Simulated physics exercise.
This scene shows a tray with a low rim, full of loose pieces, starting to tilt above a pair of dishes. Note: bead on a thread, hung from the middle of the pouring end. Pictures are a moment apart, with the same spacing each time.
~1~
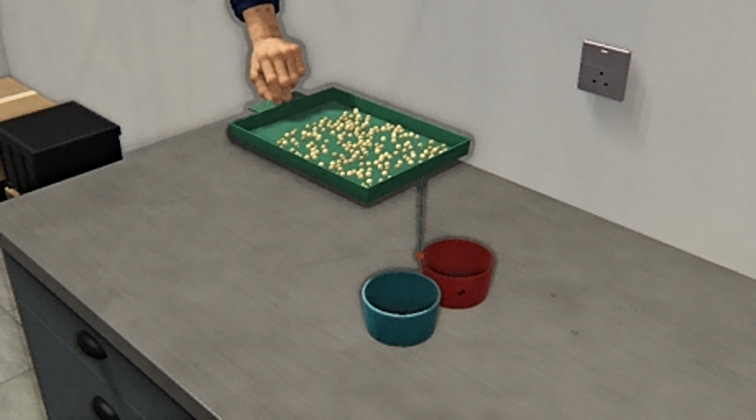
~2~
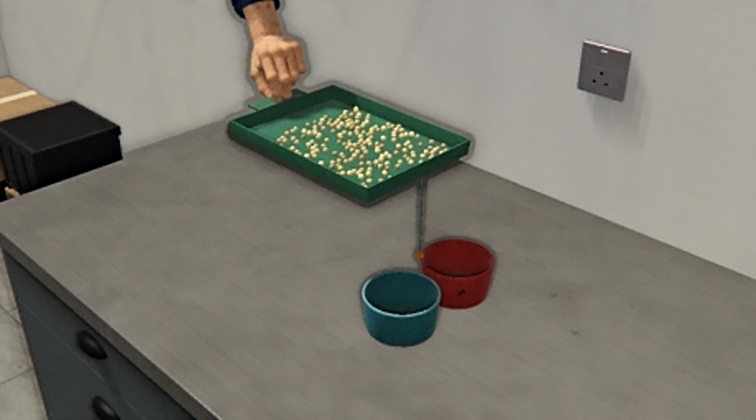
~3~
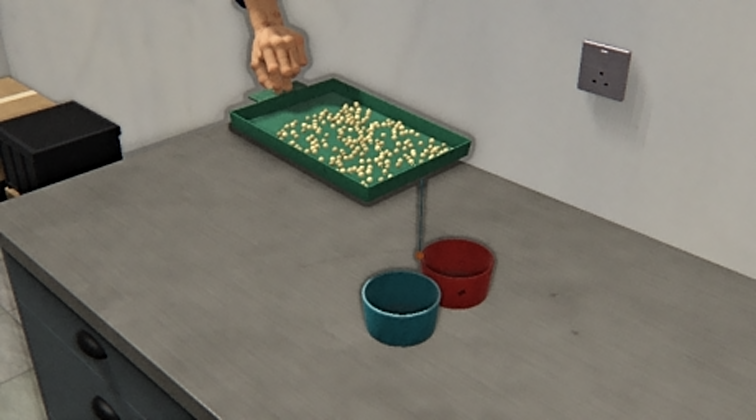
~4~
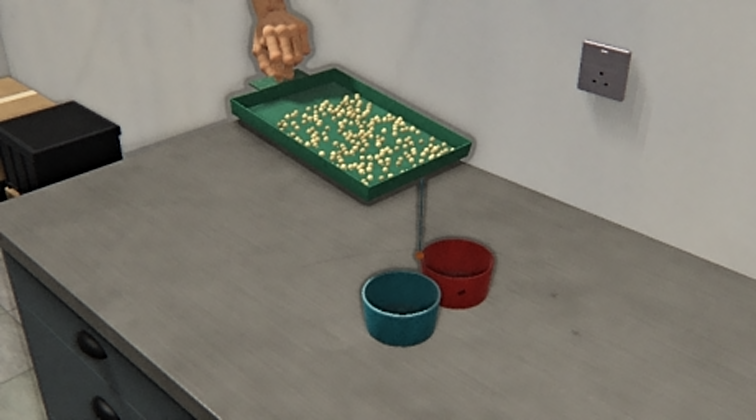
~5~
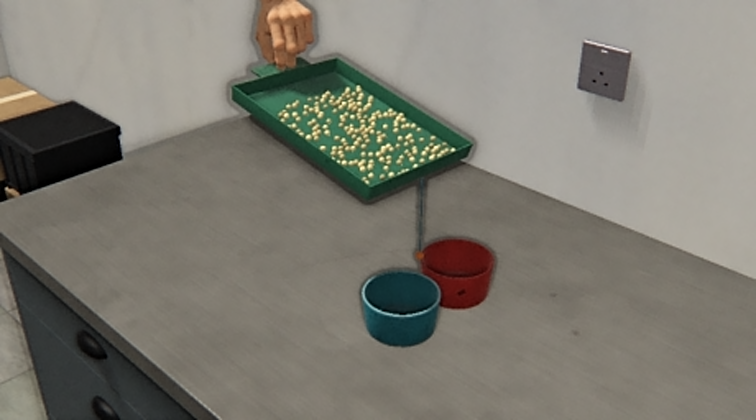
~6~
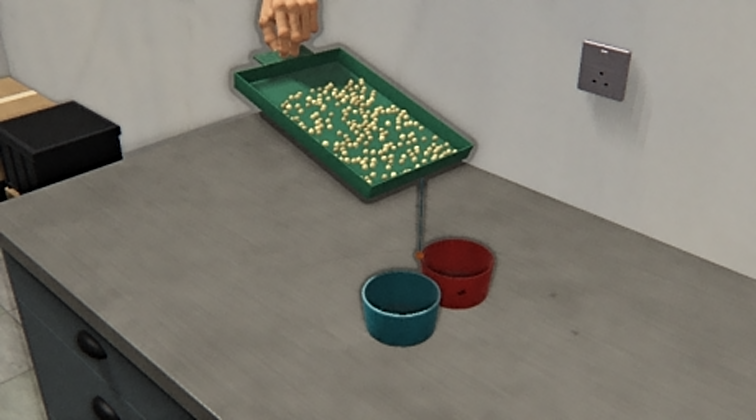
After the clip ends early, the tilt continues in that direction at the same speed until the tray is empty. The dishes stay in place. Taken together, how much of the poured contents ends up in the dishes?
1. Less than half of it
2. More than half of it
Answer: 2.
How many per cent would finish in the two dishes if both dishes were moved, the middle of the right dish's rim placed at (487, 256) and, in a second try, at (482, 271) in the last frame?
Close to 90 in a hundred, then close to 60 in a hundred.
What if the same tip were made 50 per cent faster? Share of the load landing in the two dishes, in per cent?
It would be close to 70 per cent.
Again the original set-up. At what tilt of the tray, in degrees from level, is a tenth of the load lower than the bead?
Around 110°, give or take.
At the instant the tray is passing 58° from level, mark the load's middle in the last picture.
Centre estimate: (434, 157).
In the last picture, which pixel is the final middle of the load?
Close to (466, 290), more or less.
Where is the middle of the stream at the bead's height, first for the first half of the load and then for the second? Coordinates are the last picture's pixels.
Earlier portion about (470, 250); later portion about (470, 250).
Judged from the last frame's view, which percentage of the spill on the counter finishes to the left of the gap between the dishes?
Estimate: About 0 percent.
Just after the last frame, tray tipped steeply; almost all on the tray; just a few in the right dish; just a few in the air.
A moment on, tray tipped right over; almost all on the tray; just a few in the right dish; just a few outside both; just a few in the air.
Further on, tray tipped past a quarter turn; just a few in the left dish; roughly two thirds in the right dish; roughly a quarter outside both; just a few in the air.
When it is over, tray tipped past a quarter turn; just a few in the left dish; roughly two thirds in the right dish; roughly a quarter outside both.
